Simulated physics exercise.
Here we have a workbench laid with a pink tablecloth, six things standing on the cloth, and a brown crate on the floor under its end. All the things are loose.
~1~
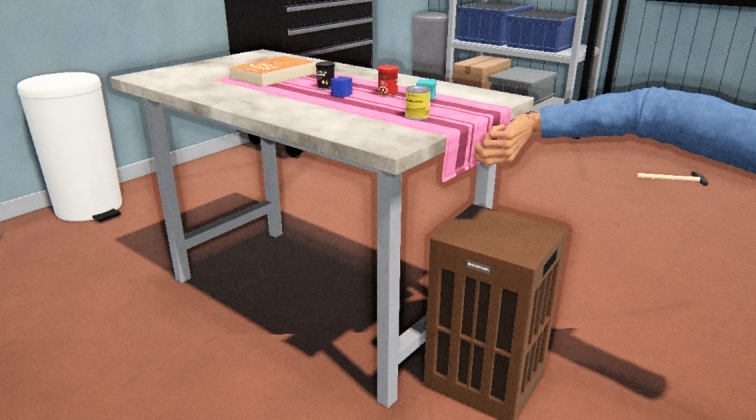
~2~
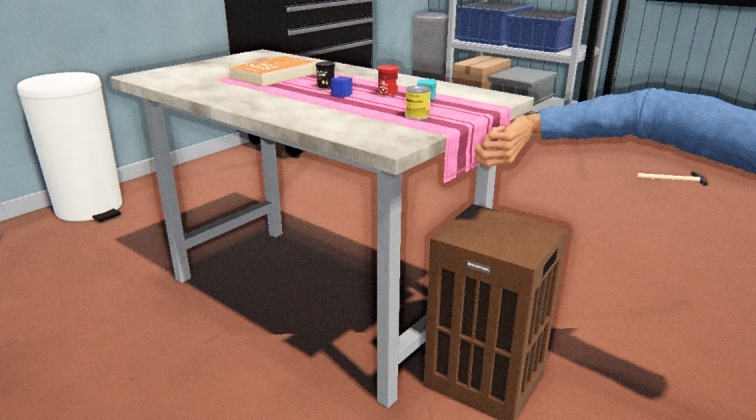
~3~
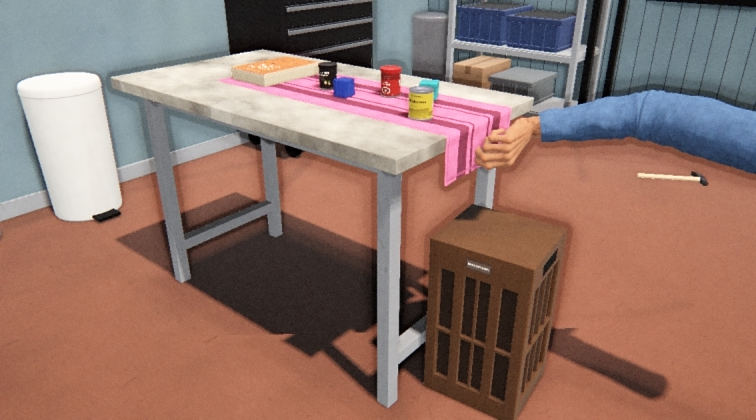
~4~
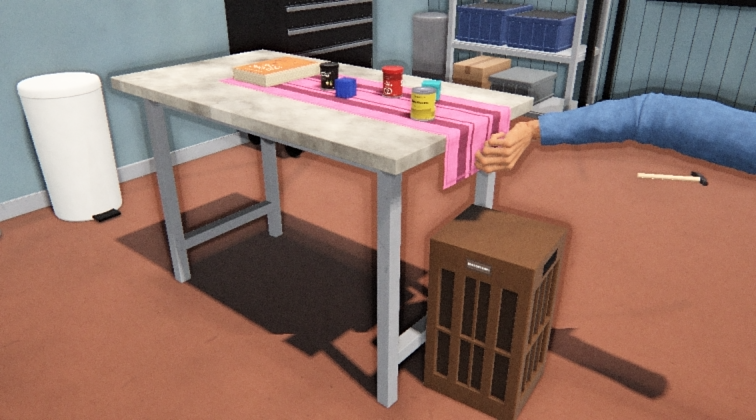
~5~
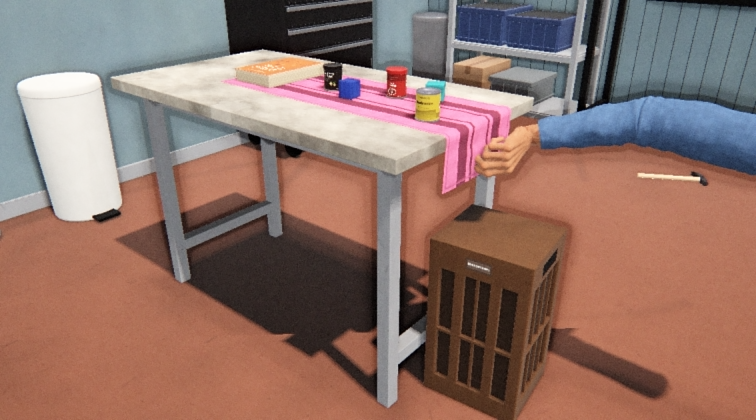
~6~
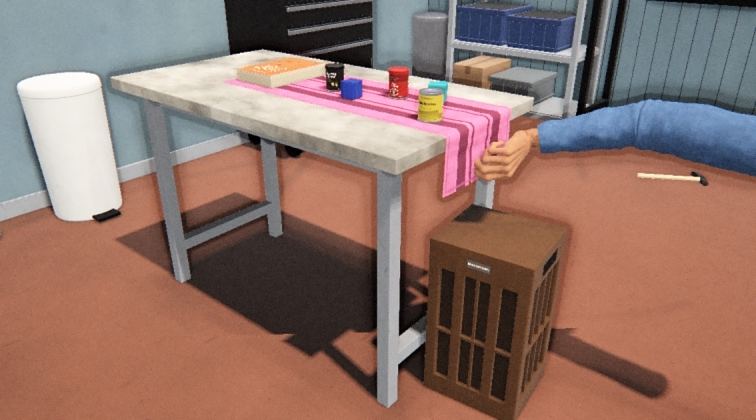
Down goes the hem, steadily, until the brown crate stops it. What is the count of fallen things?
The count of fallen things is one.
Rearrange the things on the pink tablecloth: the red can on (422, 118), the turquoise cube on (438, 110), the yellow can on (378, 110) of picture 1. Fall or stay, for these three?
The red can drops off; the turquoise cube comes down; the yellow can does not fall.
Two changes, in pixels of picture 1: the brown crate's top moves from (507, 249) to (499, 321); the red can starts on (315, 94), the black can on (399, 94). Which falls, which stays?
The red can stays on, the black can drops off.
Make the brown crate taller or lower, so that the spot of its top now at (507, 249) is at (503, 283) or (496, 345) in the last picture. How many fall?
Over the edge go 2 and 4.
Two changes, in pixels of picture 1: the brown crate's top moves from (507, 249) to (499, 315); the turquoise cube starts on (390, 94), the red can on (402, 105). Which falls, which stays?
The turquoise cube goes over; the red can drops off.
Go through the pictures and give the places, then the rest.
The first picture shows hem (443, 182); yellow can (418, 88); turquoise cube (427, 81); red can (388, 67); blue cube (341, 78); black can (325, 63); top of the crate (507, 248).
The second picture shows hem (444, 183); yellow can (418, 88).
The third picture shows hem (445, 186); turquoise cube (429, 81).
The fourth picture shows hem (444, 189); red can (393, 68); top of the crate (507, 248).
The fifth picture shows hem (442, 194); blue cube (350, 80).
The sixth picture shows hem (443, 197); yellow can (431, 91); turquoise cube (438, 83); red can (399, 69); blue cube (352, 80); black can (335, 65).
A little later, hem on the crate; yellow can gone.
When it is over, hem on the crate; yellow can gone. It carries off one.
